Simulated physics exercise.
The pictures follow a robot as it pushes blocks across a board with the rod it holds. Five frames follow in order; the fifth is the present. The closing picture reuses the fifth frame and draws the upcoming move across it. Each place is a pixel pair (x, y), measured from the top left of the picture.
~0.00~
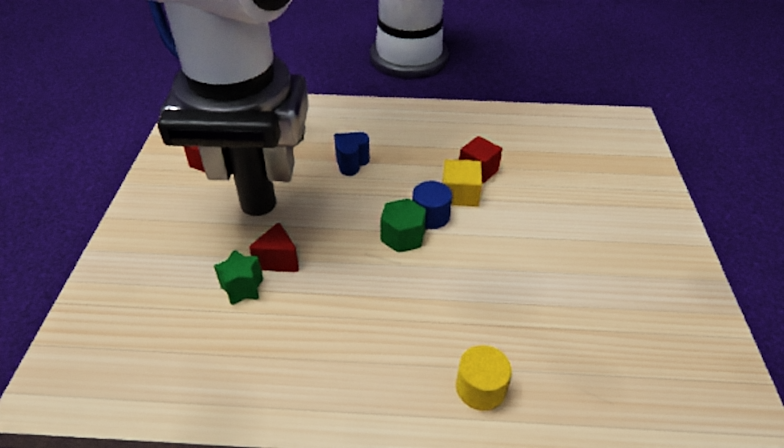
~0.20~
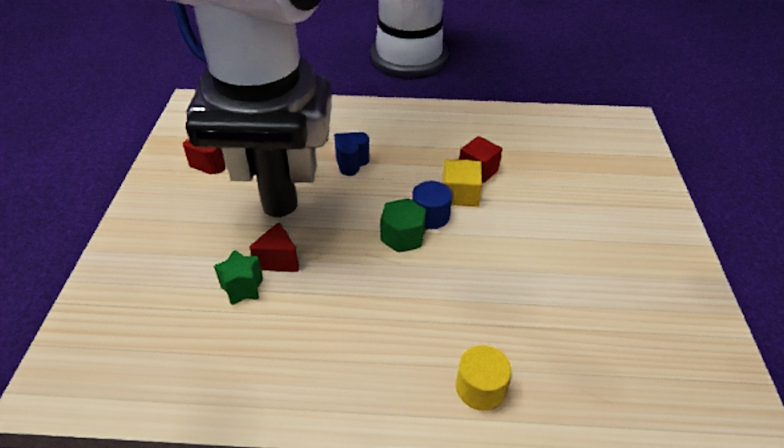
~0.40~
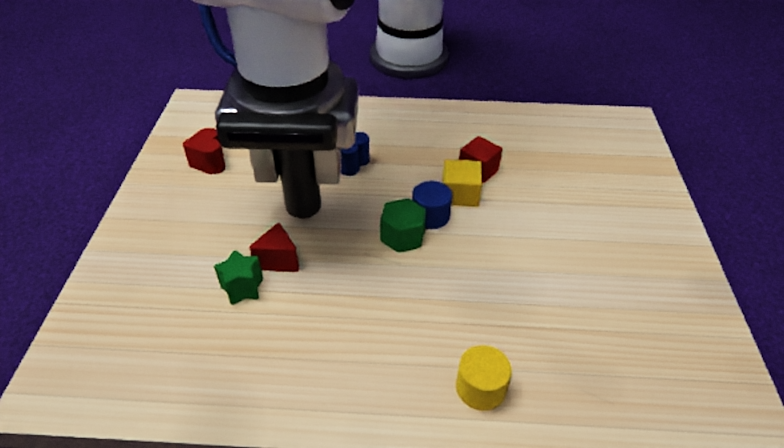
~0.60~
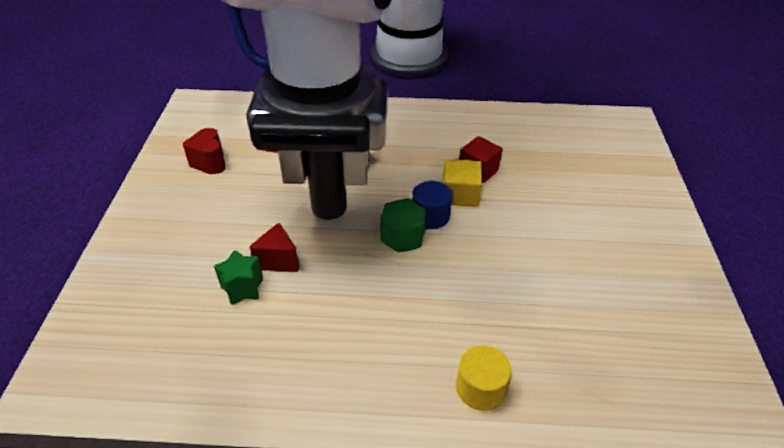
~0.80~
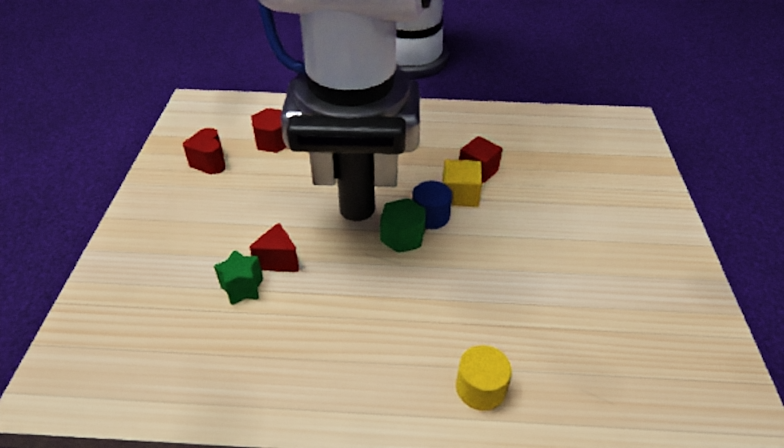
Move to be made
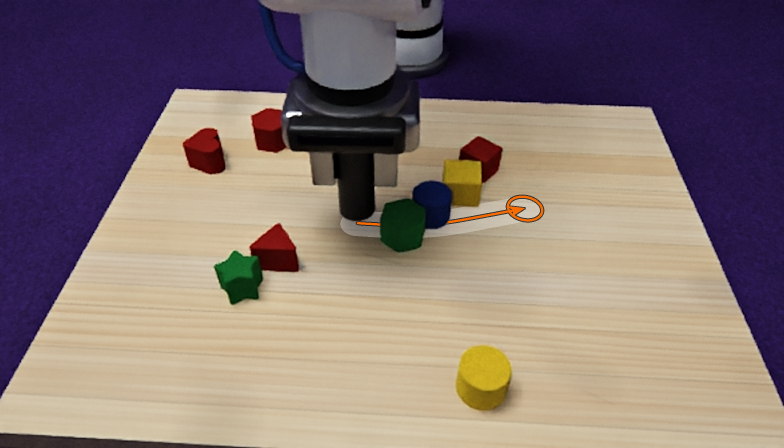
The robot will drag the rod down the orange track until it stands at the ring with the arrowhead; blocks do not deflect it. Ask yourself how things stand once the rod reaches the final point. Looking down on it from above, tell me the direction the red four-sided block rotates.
It goes round opposite to clock hands.
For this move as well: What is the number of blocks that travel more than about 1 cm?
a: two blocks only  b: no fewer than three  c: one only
b
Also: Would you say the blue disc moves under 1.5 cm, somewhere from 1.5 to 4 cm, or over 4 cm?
Past 4 cm.
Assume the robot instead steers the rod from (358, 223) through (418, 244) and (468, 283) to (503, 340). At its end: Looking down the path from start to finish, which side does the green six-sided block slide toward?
Sideways shift: Left.
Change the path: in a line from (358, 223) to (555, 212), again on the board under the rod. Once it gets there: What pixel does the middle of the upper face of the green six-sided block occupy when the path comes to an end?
The answer is (438, 226).
The drawn path runs from (358, 223) through (416, 225) and (472, 218) to (525, 208).
On the path given first. One third of the way, rod (418, 211); green six-sided block (442, 227), turned 60° clockwise; blue disc (453, 193); yellow four-sided block (465, 169).
Two thirds of the way, rod (476, 204); green six-sided block (448, 229), turned 70° clockwise; blue disc (507, 183); yellow four-sided block (488, 159), turned 15° anticlockwise; red four-sided block (485, 137), turned 50° anticlockwise.
At the end, rod (528, 194); green six-sided block (448, 229), turned 70° clockwise; blue disc (553, 170); yellow four-sided block (489, 159), turned 15° anticlockwise; red four-sided block (485, 137), turned 55° anticlockwise.
